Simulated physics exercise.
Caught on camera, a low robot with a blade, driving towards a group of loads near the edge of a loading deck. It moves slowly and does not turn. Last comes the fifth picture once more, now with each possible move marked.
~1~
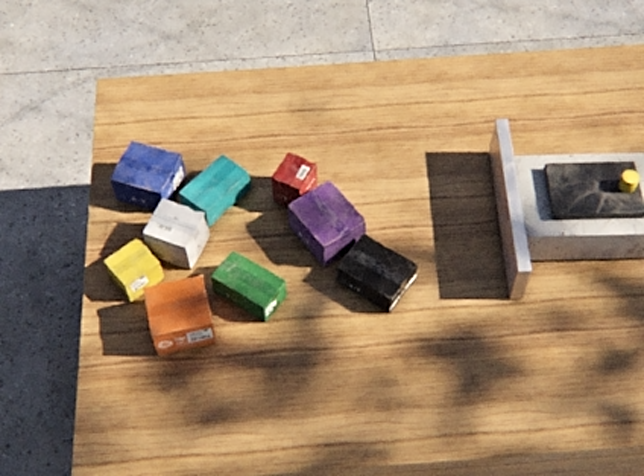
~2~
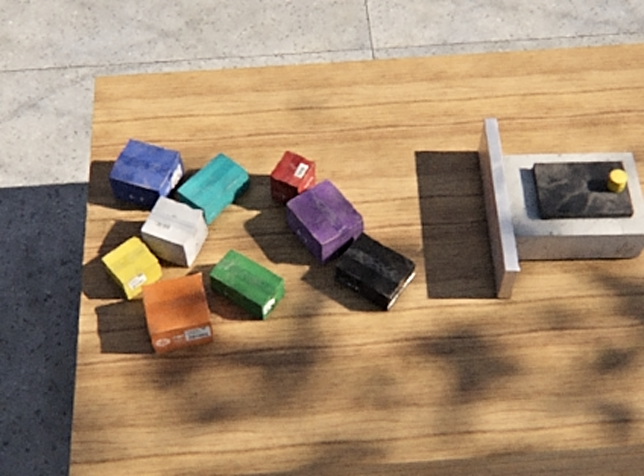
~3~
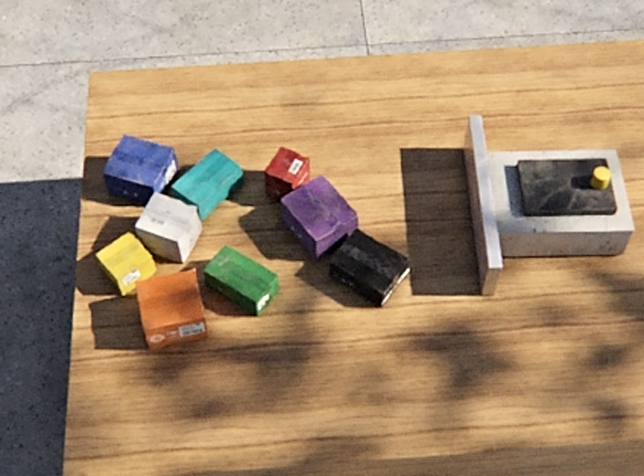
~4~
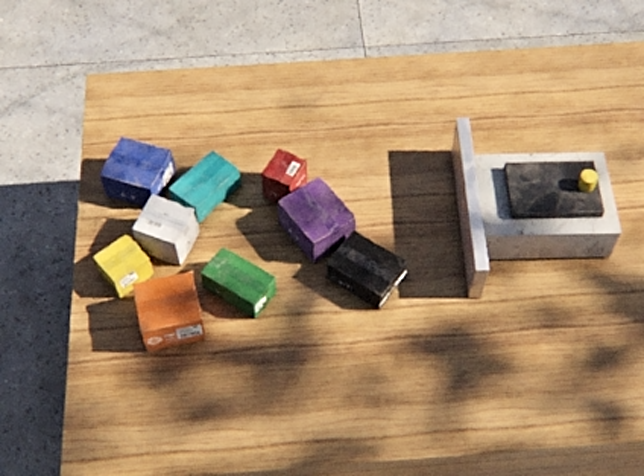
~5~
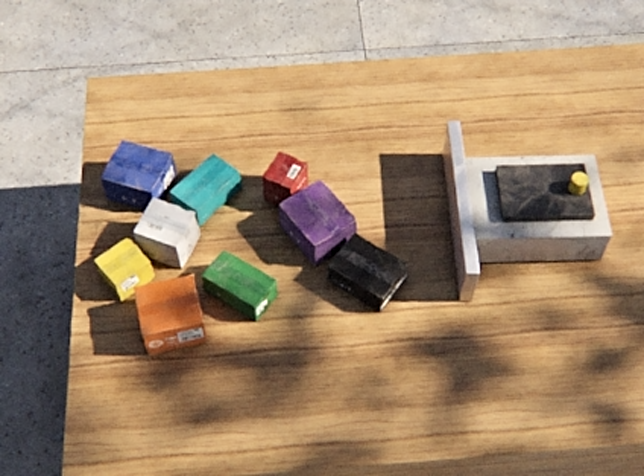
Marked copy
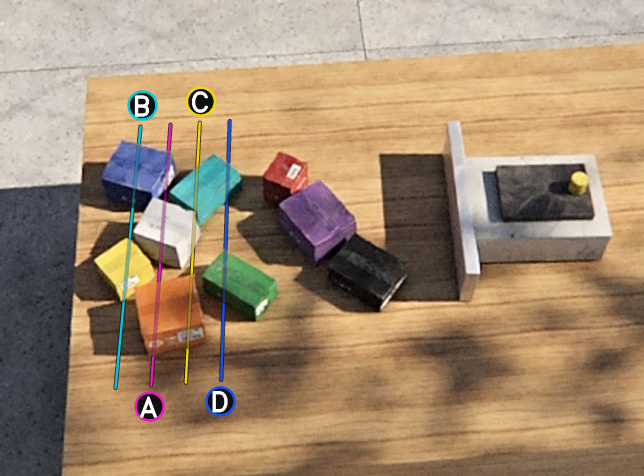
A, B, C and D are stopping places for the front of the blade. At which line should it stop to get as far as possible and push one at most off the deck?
Up to line C.
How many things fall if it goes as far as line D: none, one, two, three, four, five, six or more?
By then, none.
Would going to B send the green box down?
Yes.
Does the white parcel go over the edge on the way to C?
By then, no.
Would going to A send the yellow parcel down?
Yes.
On the marked copy, A at (162, 244); B at (129, 247); C at (193, 242); D at (226, 240).
Following C. Soon after the start, robot (440, 198); black parcel (327, 280); yellow parcel (125, 270).
Later, robot (343, 205); orange parcel (150, 322); white parcel (160, 226).
In the end, robot (269, 210); yellow parcel (77, 275); blue parcel (97, 169); none fallen.
As for the rest, A drops two; B drops four; D is within the limit but short.
